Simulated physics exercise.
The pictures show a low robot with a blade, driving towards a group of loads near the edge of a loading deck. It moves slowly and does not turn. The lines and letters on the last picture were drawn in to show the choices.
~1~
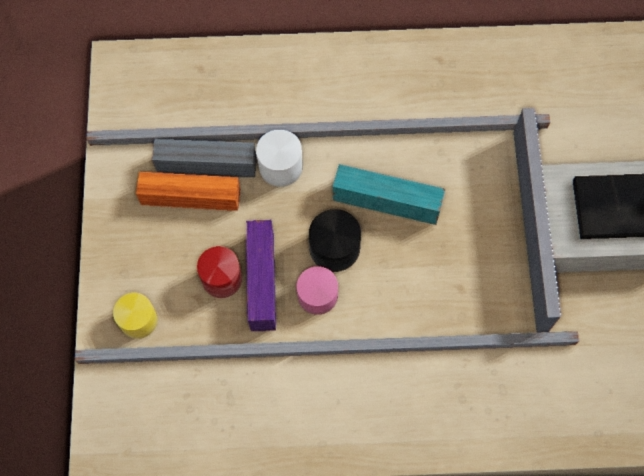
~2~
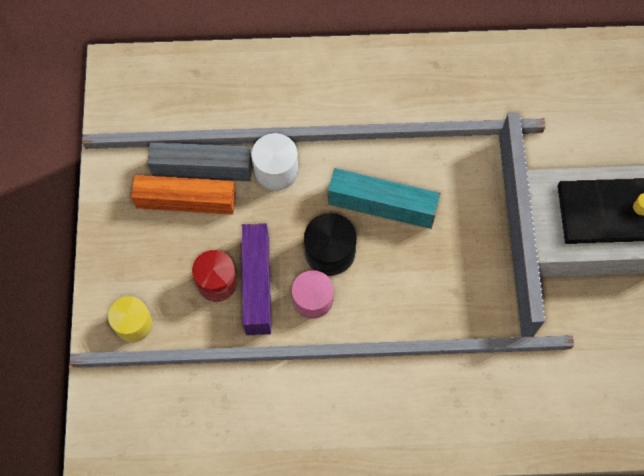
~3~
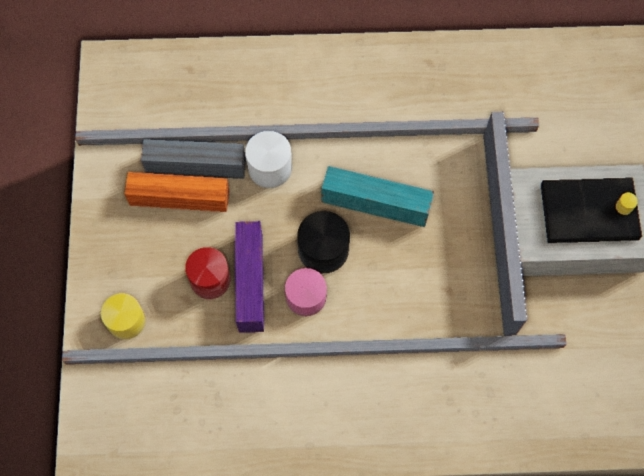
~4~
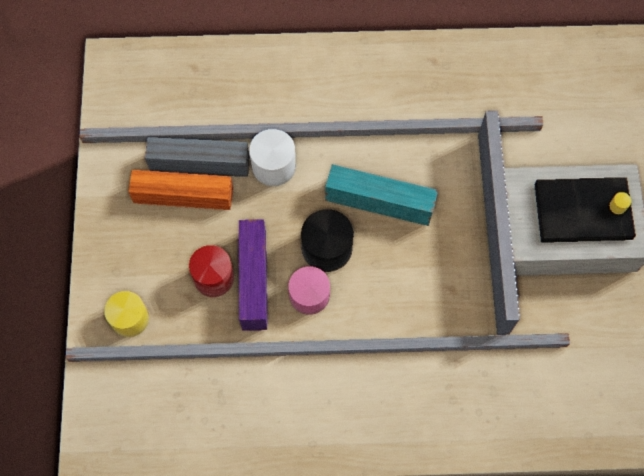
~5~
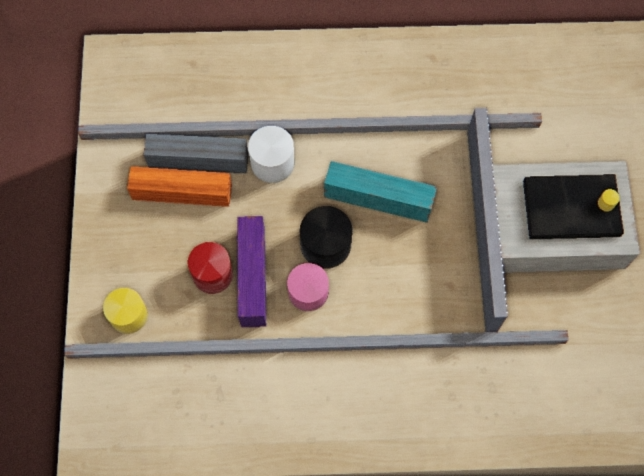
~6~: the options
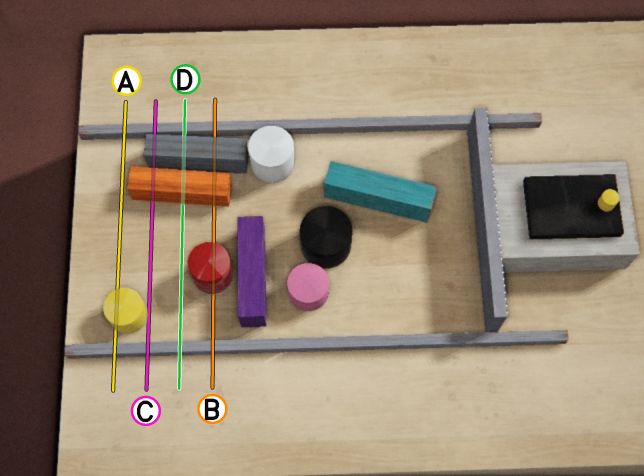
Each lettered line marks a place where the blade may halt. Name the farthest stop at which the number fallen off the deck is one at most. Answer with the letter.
D.
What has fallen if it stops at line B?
It is the orange stick.
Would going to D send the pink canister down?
No.
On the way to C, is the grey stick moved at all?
Yes.
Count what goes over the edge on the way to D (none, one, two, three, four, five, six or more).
One.
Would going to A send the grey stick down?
By then, yes.
On the marked copy, A at (120, 238); B at (214, 236); C at (151, 238); D at (182, 237).
With D. Early on, robot (455, 209); grey stick (186, 150); white canister (259, 149).
Further on, robot (344, 212); orange stick (108, 177); grey stick (170, 151).
At the end, robot (257, 215); orange stick over the edge; grey stick (89, 147); one fallen.
As for the rest, A drops six; B is within the limit but short; C drops three.
